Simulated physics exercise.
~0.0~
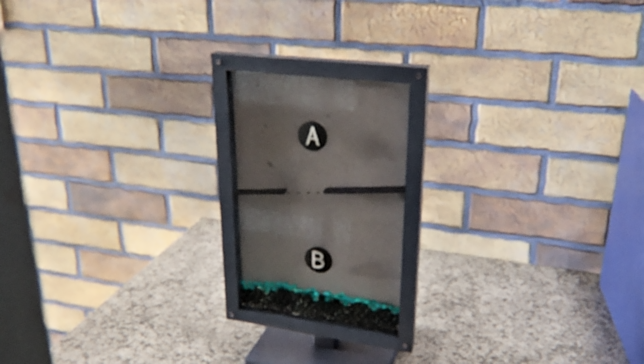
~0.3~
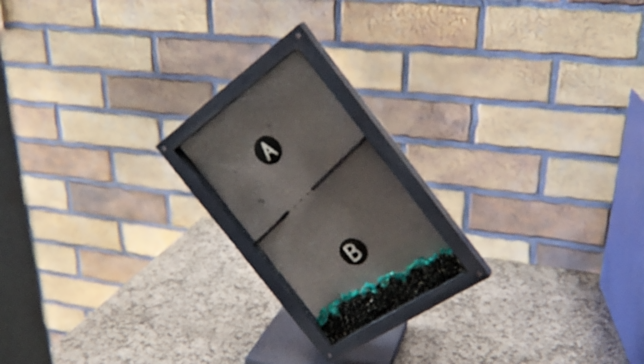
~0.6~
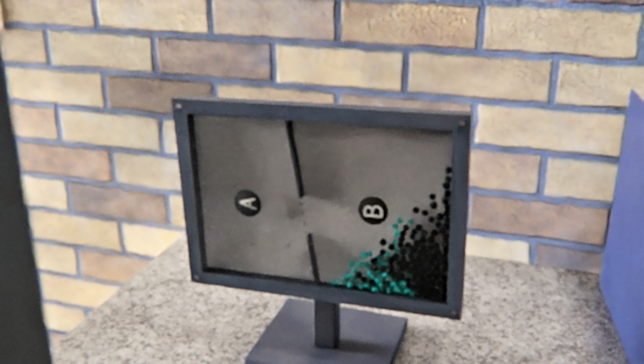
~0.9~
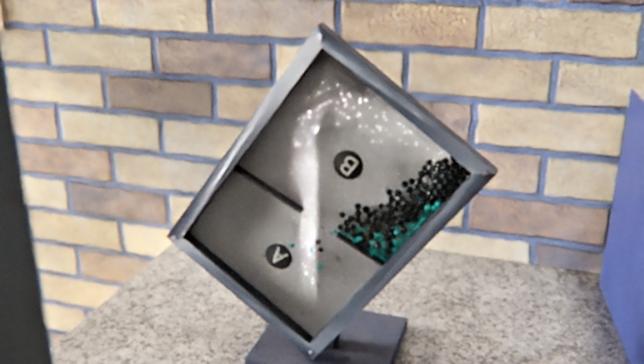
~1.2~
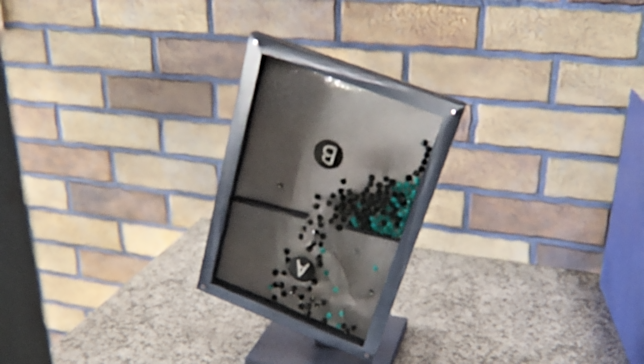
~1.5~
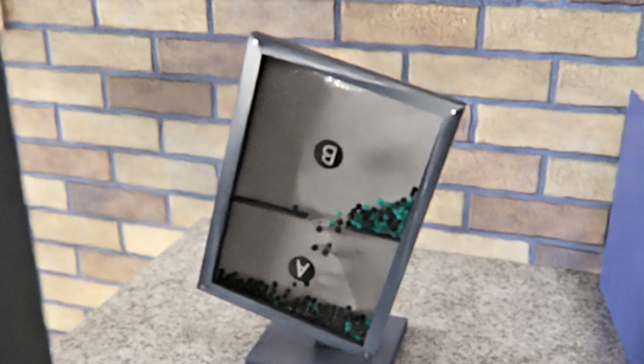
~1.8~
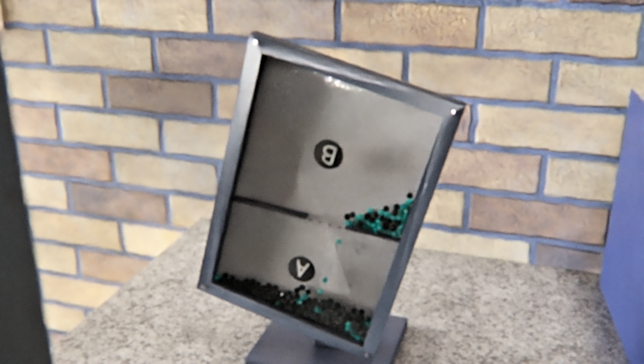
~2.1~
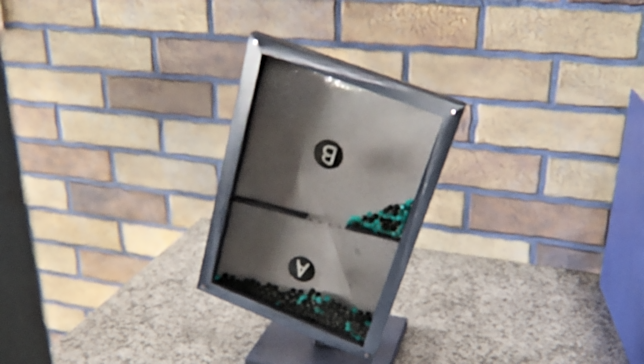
A dark-framed, flat display case stands on a small base on a speckled stone surface before a tan and brown brick wall, seen steadily from the front. Its clear cover shows chamber A above chamber B, parted by a thin, broken line, with black and smaller turquoise beads along the bottom. The case turns anticlockwise, tipping onto its side as the beads slide into B's right end. It keeps turning until nearly upside down, and beads spill through the gap into A. It stops tilted, most beads lying in A and a smaller heap resting in B's right corner.
